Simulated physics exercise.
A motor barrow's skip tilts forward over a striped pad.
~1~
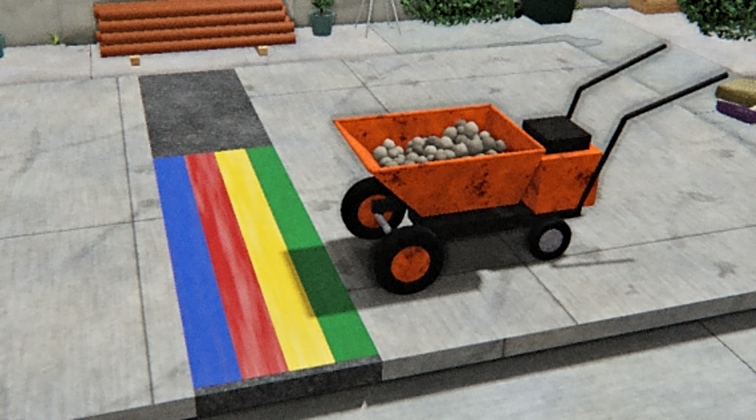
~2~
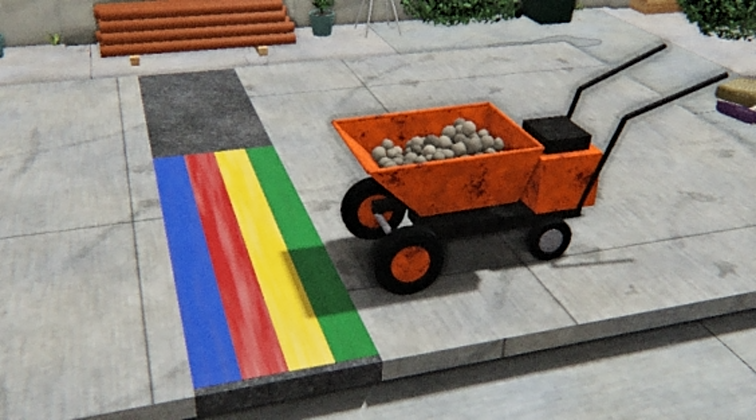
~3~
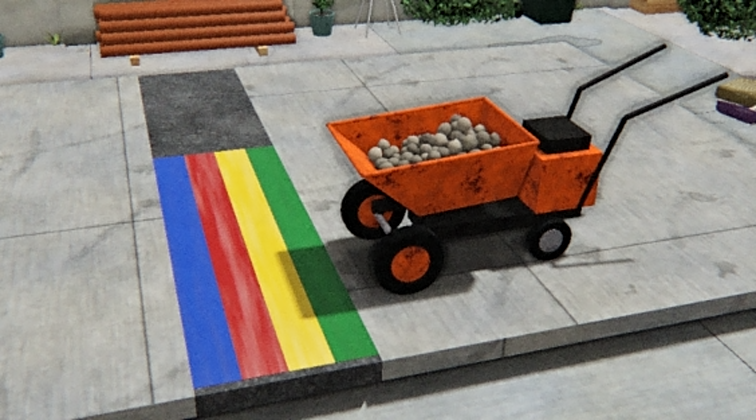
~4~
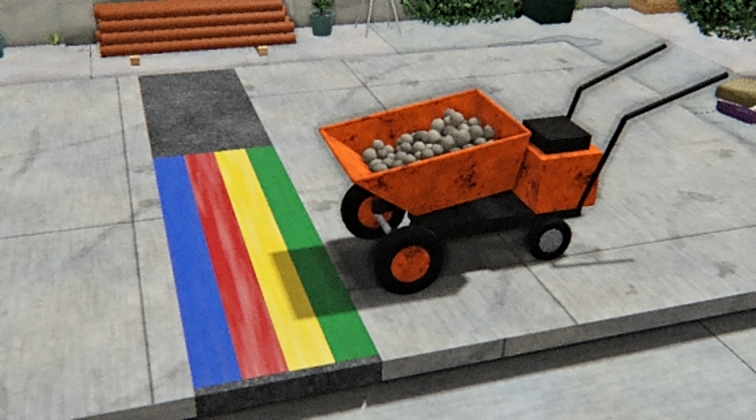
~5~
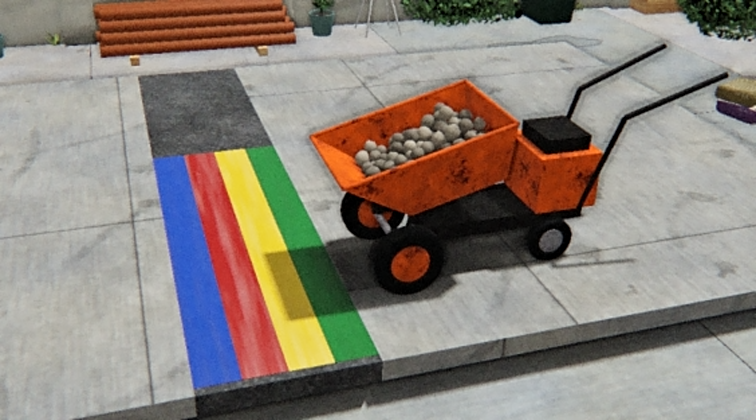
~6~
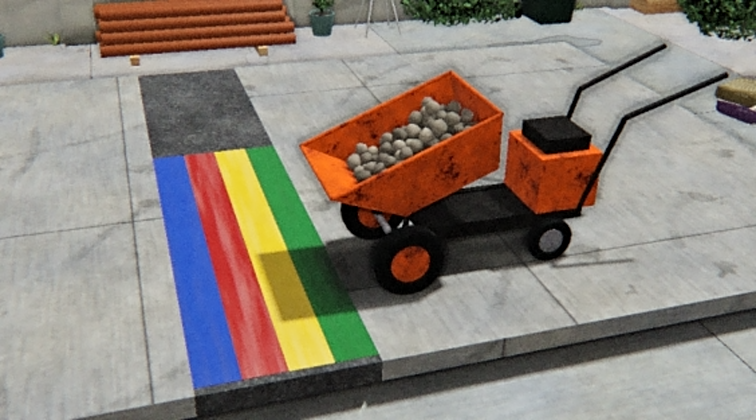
The footage shows an orange motor barrow loaded with rounded pebbles, standing on paving beside a pad striped blue, red, yellow and green. Its skip tilts forward to the left, slowly at first and then clearly, its rear rising off the chassis.
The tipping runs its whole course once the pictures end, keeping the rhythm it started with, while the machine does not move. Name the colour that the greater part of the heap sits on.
Red.
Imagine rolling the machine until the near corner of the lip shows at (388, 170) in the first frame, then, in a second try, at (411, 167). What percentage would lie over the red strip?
The first stopping place yields 30 % and the other yields 20 %.
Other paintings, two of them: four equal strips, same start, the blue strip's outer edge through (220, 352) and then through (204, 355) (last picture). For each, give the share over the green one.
Shares: 0 %; then 0 %.
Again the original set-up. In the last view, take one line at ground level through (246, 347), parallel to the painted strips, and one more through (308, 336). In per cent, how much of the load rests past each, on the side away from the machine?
First 40 in a hundred, second 80 in a hundred.
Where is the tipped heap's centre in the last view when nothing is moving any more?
It settles centred around (230, 287).
Shortly afterwards, skip tipped steeply; the whole lot in the skip.
Next, skip tipped right over; near two thirds in the skip; a little over the yellow strip; near a quarter over the red strip; only a few falling.
Some moments later, skip tipped right over; near a quarter in the skip; a little over the yellow strip; near a third over the red strip; near a quarter over the blue strip; a little off the paint.
In the end, skip tipped right over; near a quarter in the skip; none at all over the green strip; a little over the yellow strip; near a third over the red strip; near a quarter over the blue strip; near a quarter off the paint.
